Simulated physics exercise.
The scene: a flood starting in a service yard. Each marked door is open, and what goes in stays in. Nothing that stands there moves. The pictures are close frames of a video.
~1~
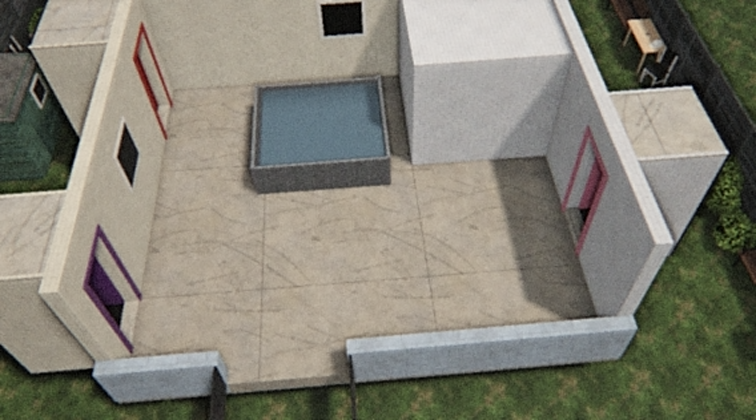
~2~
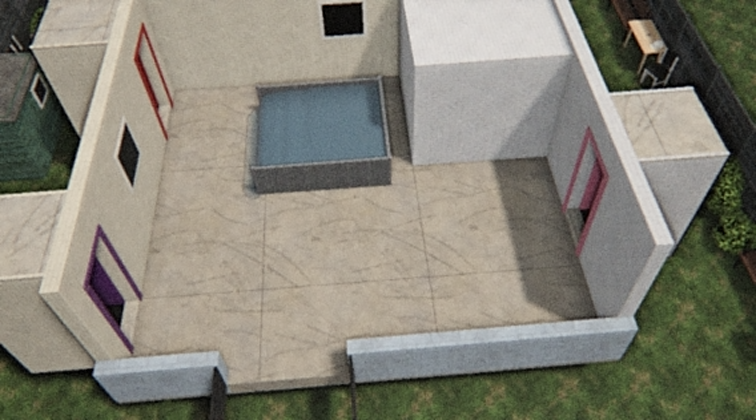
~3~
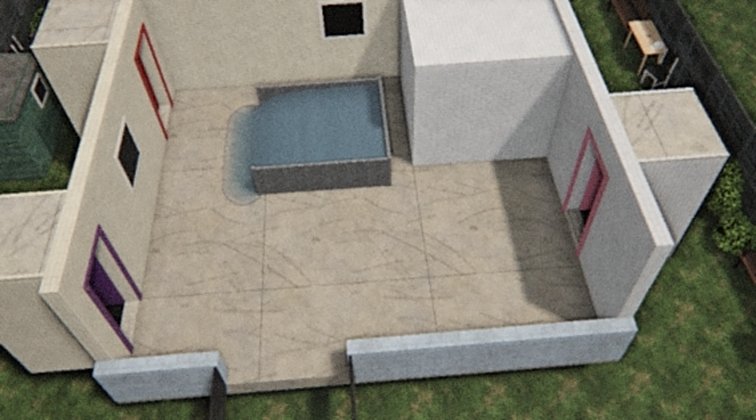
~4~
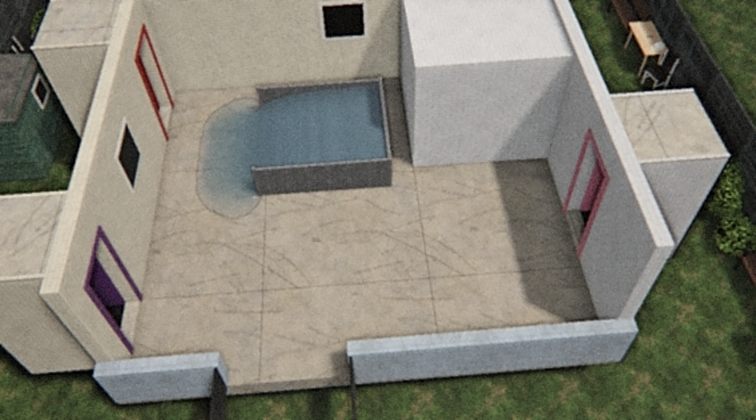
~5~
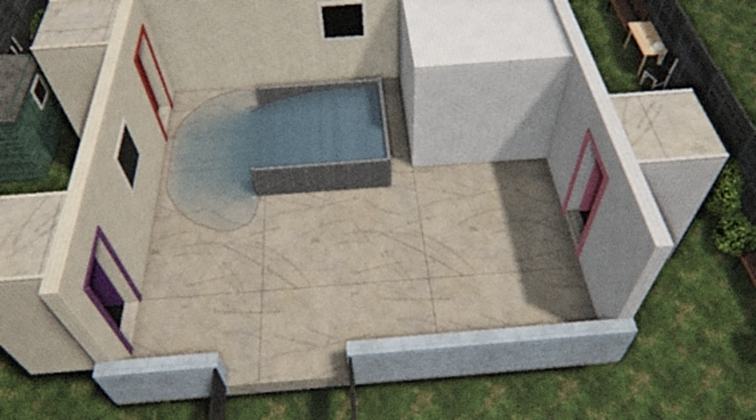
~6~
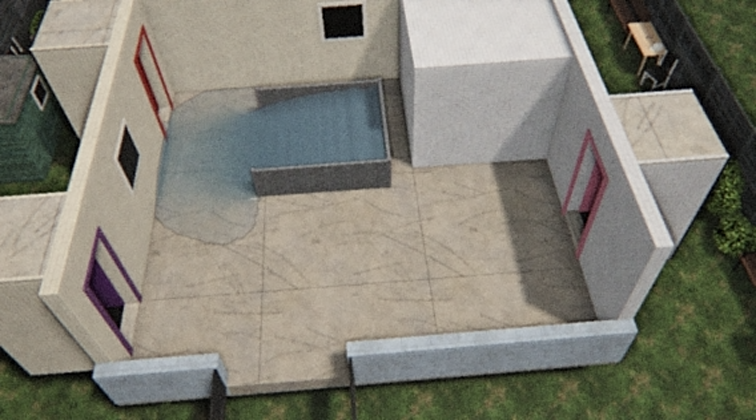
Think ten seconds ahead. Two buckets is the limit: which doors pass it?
The purple door takes more than that; the pink door stays under that; the red door takes more than that.
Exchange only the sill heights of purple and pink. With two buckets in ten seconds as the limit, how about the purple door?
In short: The purple door takes less.
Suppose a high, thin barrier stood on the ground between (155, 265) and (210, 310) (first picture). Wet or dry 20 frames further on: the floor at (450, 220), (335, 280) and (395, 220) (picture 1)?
In that order: Clear, covered, free of water.
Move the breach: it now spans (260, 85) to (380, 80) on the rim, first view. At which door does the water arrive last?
Last comes the pink one.
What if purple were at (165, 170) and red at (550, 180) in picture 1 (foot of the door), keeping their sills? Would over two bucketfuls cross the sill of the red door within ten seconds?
My reading: The red one lets less in.
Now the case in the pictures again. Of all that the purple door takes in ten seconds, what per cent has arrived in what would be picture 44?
Close to 45 %.
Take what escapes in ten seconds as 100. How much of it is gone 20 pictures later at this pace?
Near 40 in a hundred.
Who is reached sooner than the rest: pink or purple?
It is the purple door.
A moment on, water covers 20 % of the floor; the purple door not reached, the pink door not reached, the red door over two buckets in.
Next, water covers 25 % of the floor; the purple door wet at the sill, nothing in, the pink door not reached, the red door far over two buckets in.
Then, water covers 45 % of the floor; the purple door under two buckets in, the pink door not reached, the red door far over two buckets in.
Later, water covers 70 % of the floor; the purple door over two buckets in, the pink door not reached, the red door far over two buckets in.
In the end, water covers 90 % of the floor; the purple door far over two buckets in, the pink door wet at the sill, nothing in, the red door far over two buckets in.
